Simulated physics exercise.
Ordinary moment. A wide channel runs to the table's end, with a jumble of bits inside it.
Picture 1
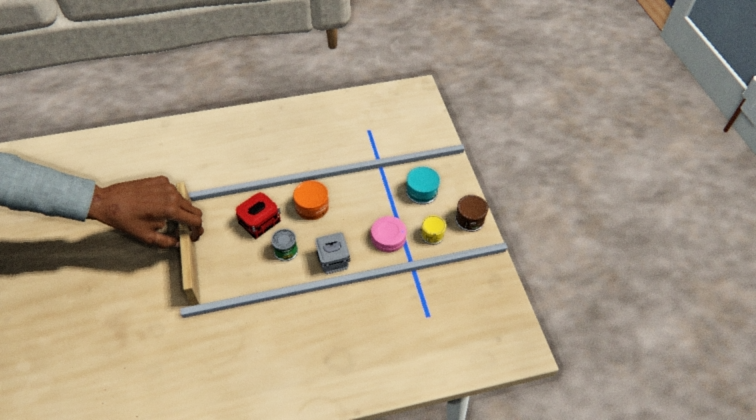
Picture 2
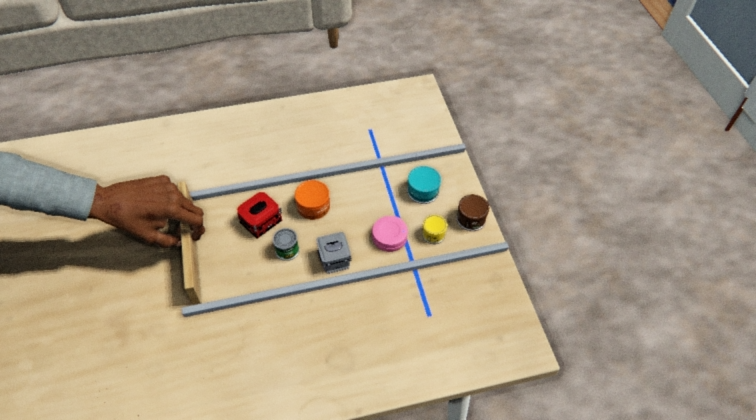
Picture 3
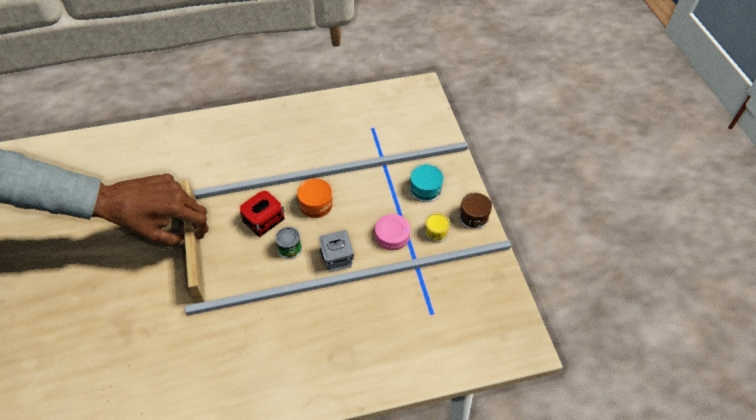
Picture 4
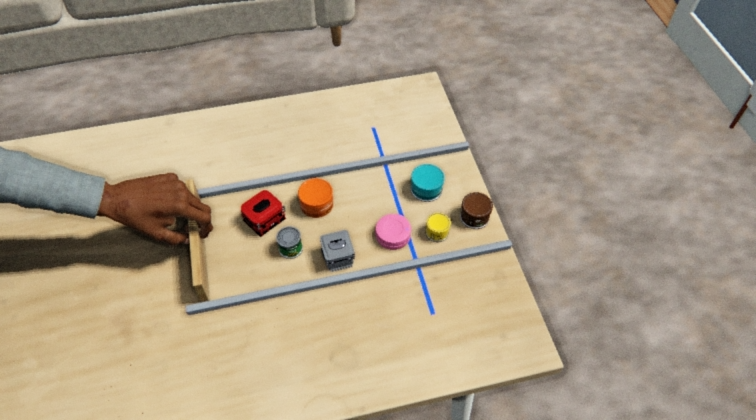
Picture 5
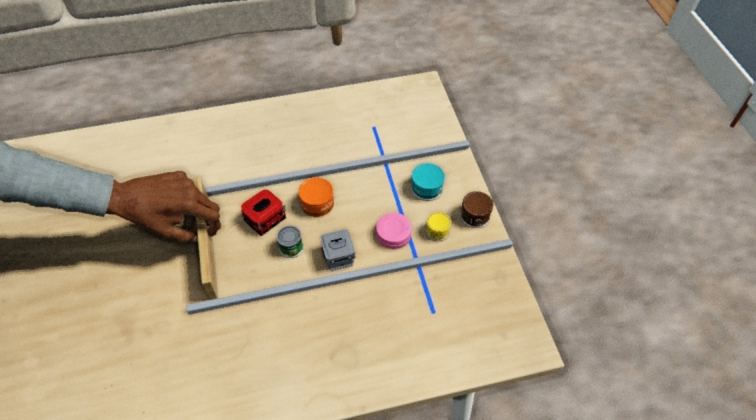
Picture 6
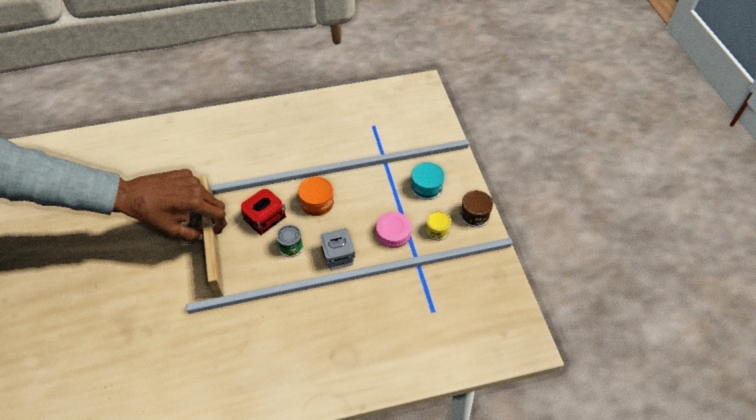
A hand in a grey-blue sleeve holds a wooden board at the left of a railed channel on a pale table, seen from above, with a sofa behind. Between the rails sit red and grey cases, a small grey-topped tin and an orange lid, then pink, turquoise, yellow and brown pieces near a blue line. The hand slides the board slightly right, the pieces staying put while the view shifts faintly.
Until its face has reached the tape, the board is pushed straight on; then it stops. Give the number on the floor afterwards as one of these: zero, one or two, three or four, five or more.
The push is going to clear not one off the end.
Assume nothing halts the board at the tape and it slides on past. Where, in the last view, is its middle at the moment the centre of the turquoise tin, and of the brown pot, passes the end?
First it's close to (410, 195), next close to (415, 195).
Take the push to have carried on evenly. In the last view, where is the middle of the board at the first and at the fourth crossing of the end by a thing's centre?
Earlier crossing: About (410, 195); later crossing: About (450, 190).
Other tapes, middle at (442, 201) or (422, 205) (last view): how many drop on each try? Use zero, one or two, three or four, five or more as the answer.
The falls would be either one or two; one or two.
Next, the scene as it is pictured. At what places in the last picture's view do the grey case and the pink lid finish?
Grey case at (425, 234), pink lid at (449, 218).
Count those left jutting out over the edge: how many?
Overhanging: 1.
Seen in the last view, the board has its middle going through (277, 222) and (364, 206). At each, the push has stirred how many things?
By then 3, and 7.
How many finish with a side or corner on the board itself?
Tally at the end: 3.
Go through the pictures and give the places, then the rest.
Brown pot (471, 213); turquoise tin (423, 186); yellow tin (433, 230); board (188, 242); tape (395, 214), in the first frame.
Turquoise tin (424, 185); red case (259, 215), in the second frame.
Yellow tin (437, 228); grey case (337, 251), in the third frame.
Brown pot (476, 211); board (197, 239), in the fourth frame.
Turquoise tin (428, 182); pink lid (394, 231), in the fifth frame.
Brown pot (476, 209); turquoise tin (427, 181); yellow tin (438, 226); board (211, 235); tape (400, 209), in the sixth frame.
A little later, none off yet; brown pot at rest near (476, 209); turquoise tin at rest near (427, 181); yellow tin at rest near (438, 226).
Next, none off yet; brown pot at rest near (476, 209); turquoise tin shifted a little near (442, 179); yellow tin moving near (446, 225).
When it is over, the number that fall off is zero.
